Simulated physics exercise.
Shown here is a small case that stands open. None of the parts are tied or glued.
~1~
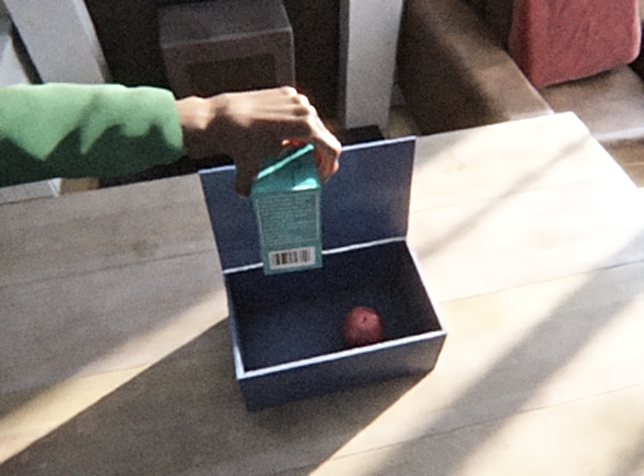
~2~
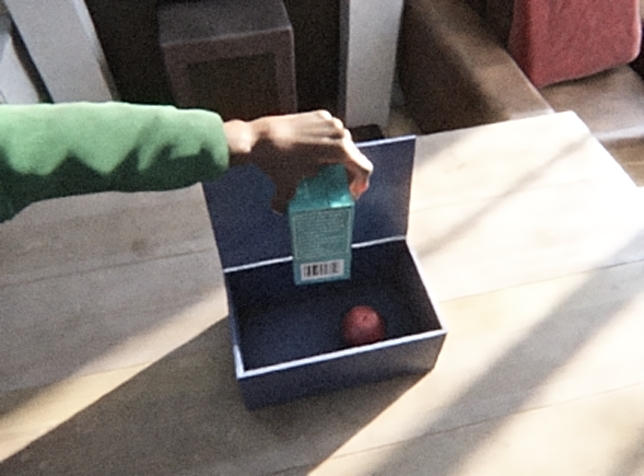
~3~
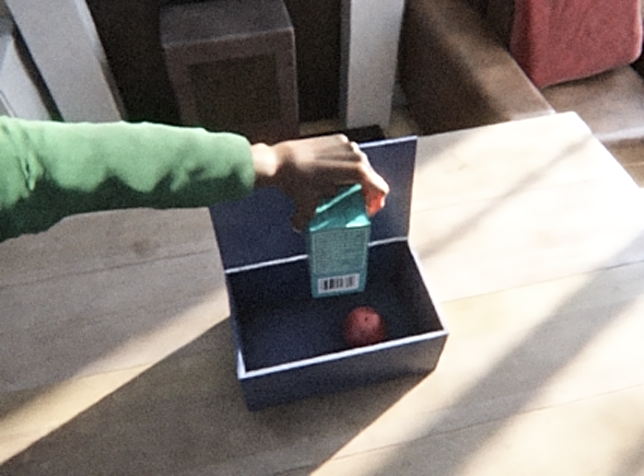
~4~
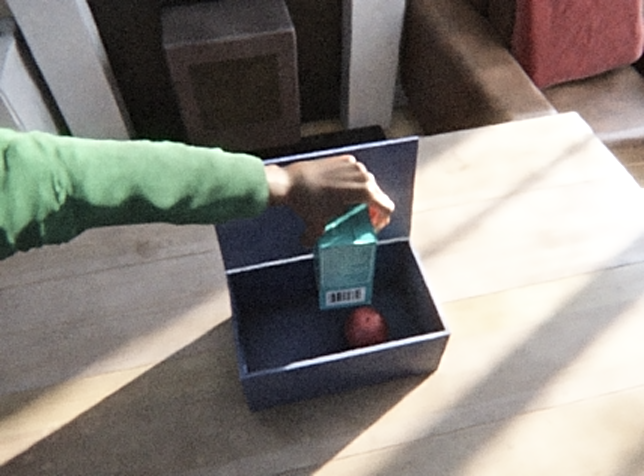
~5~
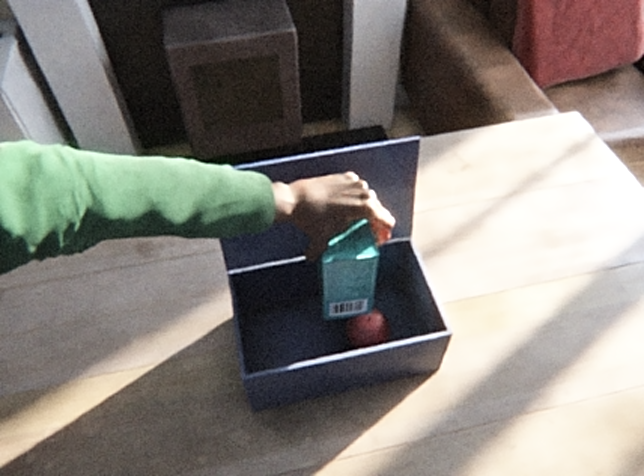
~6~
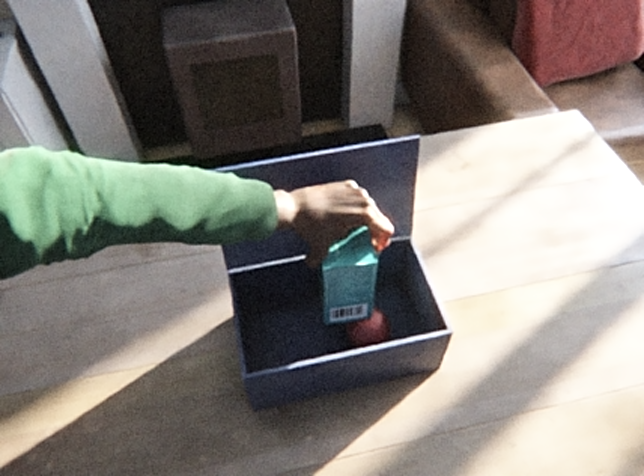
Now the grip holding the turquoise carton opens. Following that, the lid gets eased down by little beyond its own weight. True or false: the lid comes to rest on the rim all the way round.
True.
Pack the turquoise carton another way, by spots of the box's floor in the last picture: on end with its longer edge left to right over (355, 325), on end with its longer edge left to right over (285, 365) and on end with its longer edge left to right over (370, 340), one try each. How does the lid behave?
With the first placement it settles down; with the second it remains raised; with the third it remains raised.
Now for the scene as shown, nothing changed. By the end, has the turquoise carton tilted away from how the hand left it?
By the end the turquoise carton has leaned over.
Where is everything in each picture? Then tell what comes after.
In the first frame, still above its spot; turquoise carton (287, 211); red apple (363, 330).
In the second frame, still above its spot; turquoise carton (318, 226); red apple (363, 329).
In the third frame, still above its spot; turquoise carton (335, 242); red apple (365, 330).
In the fourth frame, still above its spot; turquoise carton (342, 257); red apple (366, 330).
In the fifth frame, still above its spot; turquoise carton (345, 269); red apple (368, 330).
In the sixth frame, in place under the hand; turquoise carton (345, 275).
Then, 1.00 s past the last view, lid starting down; turquoise carton on its side near (323, 322); red apple displaced about its own width.
Then, 1.70 s past the last view, lid 45° above the rim; turquoise carton on its side near (323, 322); red apple displaced about its own width.
Finally, lid shut; down or leaning hard in the box, turquoise carton; moved from the start, red apple. Final places as the last picture's camera would see them, turquoise carton near (323, 322).
